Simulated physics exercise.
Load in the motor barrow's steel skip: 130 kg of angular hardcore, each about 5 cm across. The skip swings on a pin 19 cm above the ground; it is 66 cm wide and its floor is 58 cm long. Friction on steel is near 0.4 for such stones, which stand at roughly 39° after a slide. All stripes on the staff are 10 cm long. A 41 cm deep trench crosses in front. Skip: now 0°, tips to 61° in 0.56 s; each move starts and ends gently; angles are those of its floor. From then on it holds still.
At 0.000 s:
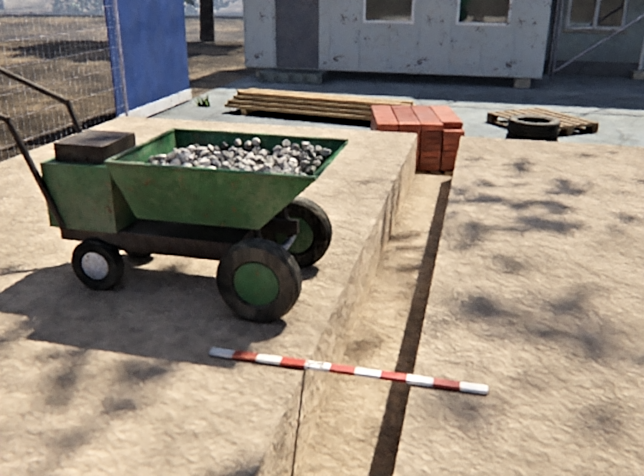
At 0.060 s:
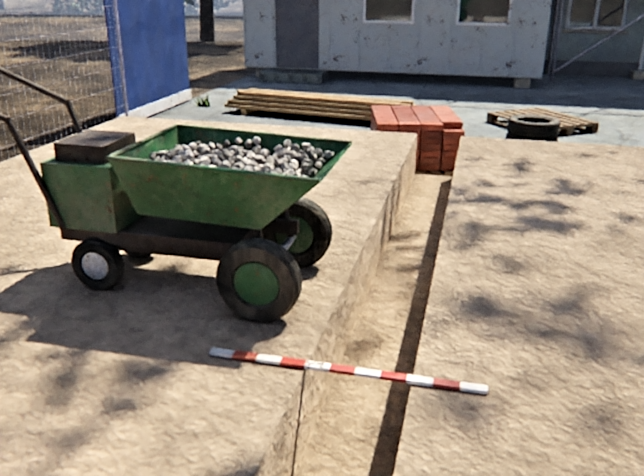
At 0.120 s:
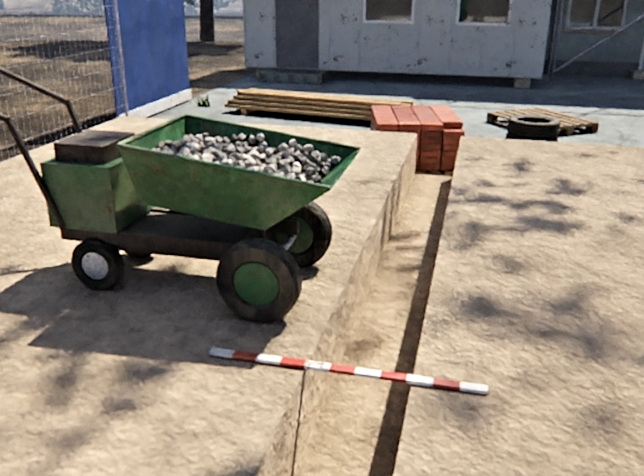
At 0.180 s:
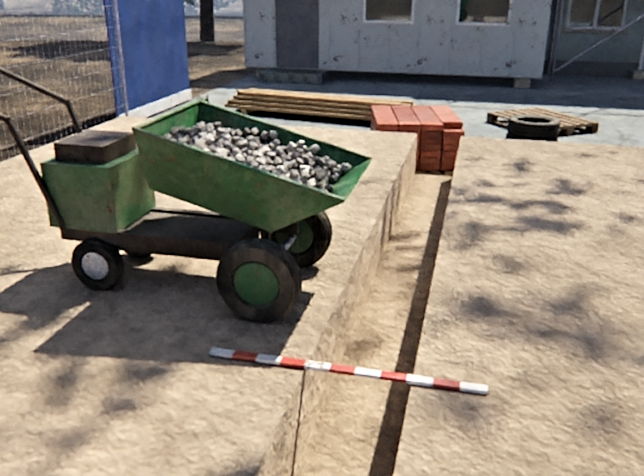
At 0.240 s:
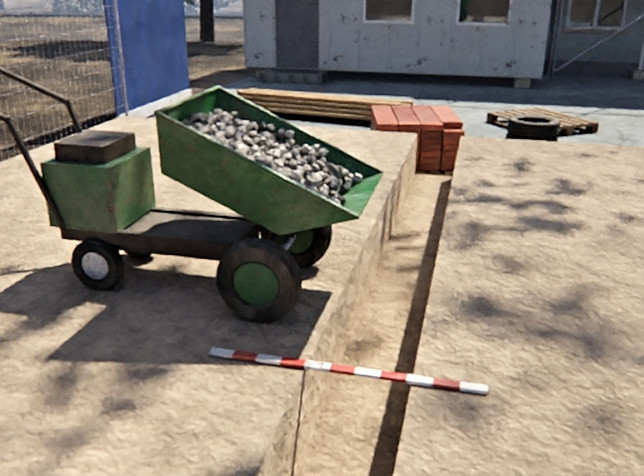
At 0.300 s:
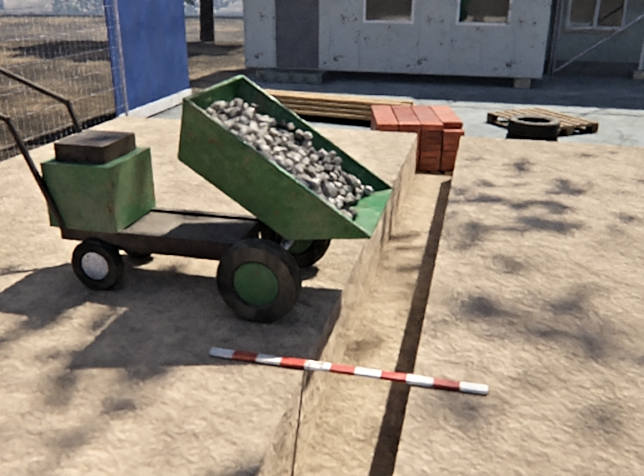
A green motor barrow with a skip full of grey stones stands at the left on sunlit, pale ground, seen from slightly above by a still camera. In front of it are a narrow trench and a red-and-white striped staff, with red blocks, planks and a pale building behind. The skip starts level, then tilts steeply down to the right, its rear rising as the stones shift toward its lower end.
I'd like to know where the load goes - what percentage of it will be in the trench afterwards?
I would put it at about 40 per cent.
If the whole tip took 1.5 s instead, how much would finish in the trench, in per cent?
Probably about 60 in a hundred.
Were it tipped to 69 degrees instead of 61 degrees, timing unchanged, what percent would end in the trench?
It would be close to 50 percent.
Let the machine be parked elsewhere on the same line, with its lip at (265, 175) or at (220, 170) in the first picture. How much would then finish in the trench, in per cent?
The first gives about 80 percent and the second about 75 percent.
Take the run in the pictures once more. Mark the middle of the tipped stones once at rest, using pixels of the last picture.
Around (440, 304).
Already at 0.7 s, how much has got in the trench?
Around 10 per cent of it.
After 0.4 s the floor is at 51°; 100 % in the skip; the foremost stones are at (377, 234).
After 0.7 s the floor is at 61°; 88 % in the skip, 9 % in the trench, 4 % past the trench; the foremost stones are at (442, 315).
After 1.0 s the floor is at 61°; 35 % in the skip, 17 % in the trench, 47 % past the trench; the foremost stones are at (583, 325).
After 3.0 s the floor is at 61°; 13 % in the skip, 40 % in the trench, 47 % past the trench; the foremost stones are past the picture's edge.
